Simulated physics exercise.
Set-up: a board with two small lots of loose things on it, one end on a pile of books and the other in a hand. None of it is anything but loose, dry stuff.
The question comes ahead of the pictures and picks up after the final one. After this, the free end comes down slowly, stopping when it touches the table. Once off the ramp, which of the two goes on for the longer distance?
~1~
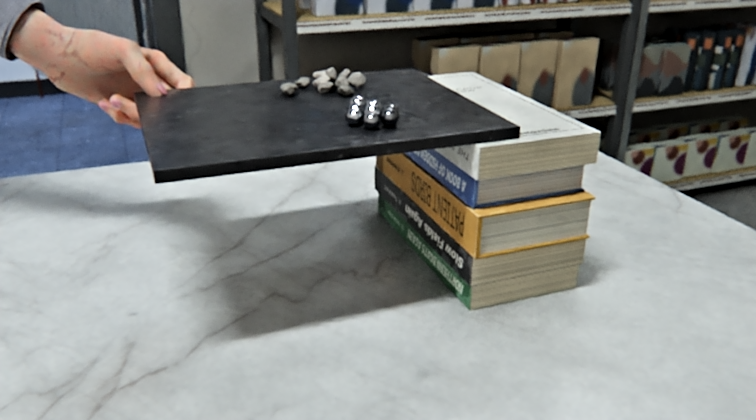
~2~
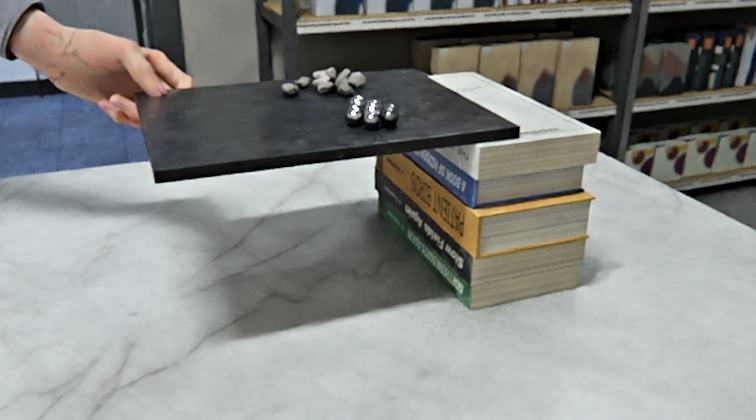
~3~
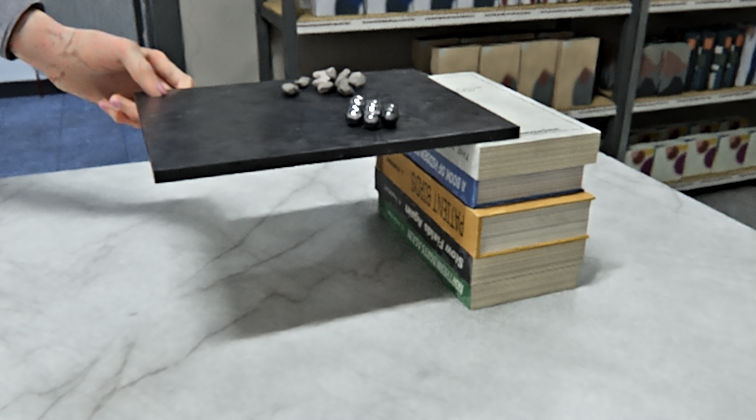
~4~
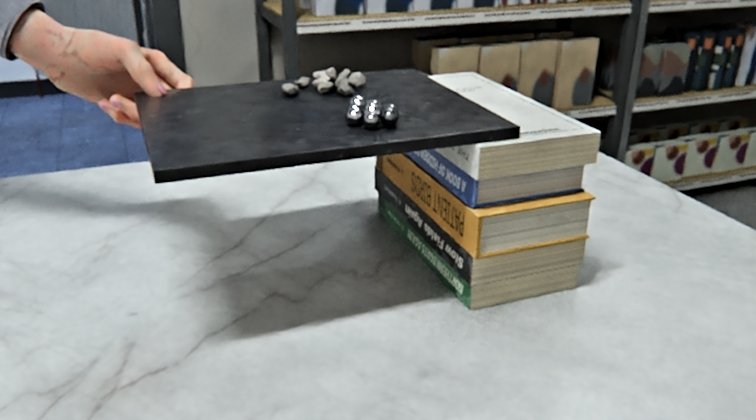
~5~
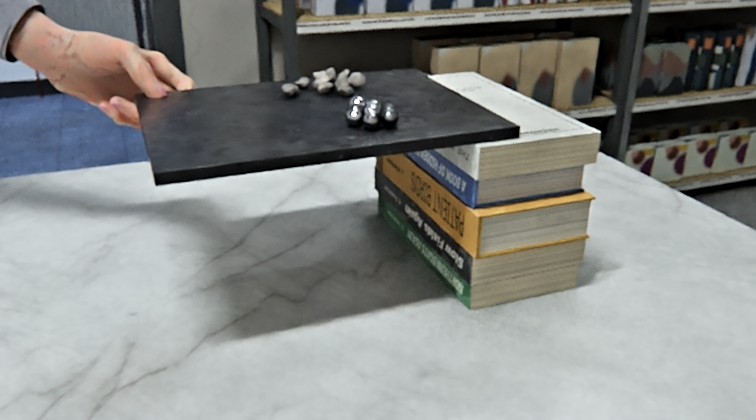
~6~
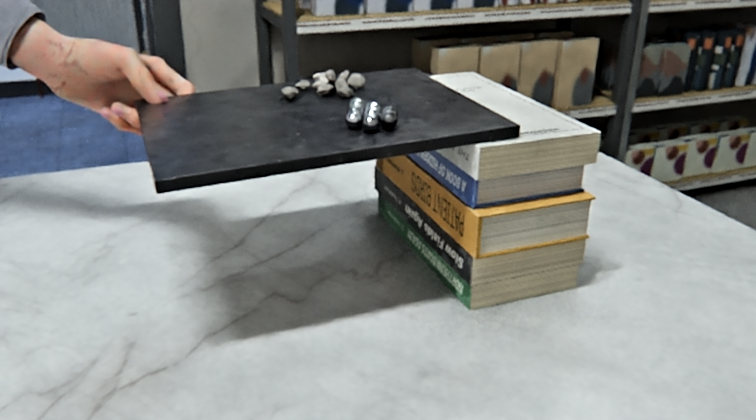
The near one.
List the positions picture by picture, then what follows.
The first frame shows held end of the board (166, 172), level; book pile (474, 117), tall, over half the board's length; near lot (372, 114), a few steel balls; far lot (332, 77), a few bits of gravel.
The second frame shows held end of the board (166, 172), level; far lot (332, 77).
The third frame shows held end of the board (166, 172), level; near lot (372, 114).
The fourth frame shows held end of the board (166, 172), level; far lot (332, 77).
The fifth frame shows held end of the board (166, 174), level; near lot (372, 114).
The sixth frame shows held end of the board (167, 181), down by 2°; book pile (474, 117); near lot (372, 116), not moving; far lot (332, 79), not moving.
Then, 0.64 s later than the last frame, board sloping at 22°; near lot every one still on the board; far lot every one still on the board.
Then, 1.21 s later than the last frame, board sloping at 38°; near lot mostly one to two board lengths out; far lot roughly two thirds still on the board.
Then, 1.69 s later than the last frame, board resting at 39°; near lot mostly one to two board lengths out, roughly a third gone off the table; far lot mostly less than half a board's length out.
When it is over, board resting at 39°; near lot mostly more than two board lengths out, roughly half gone off the table; far lot mostly less than half a board's length out; the near lot has gone farther.
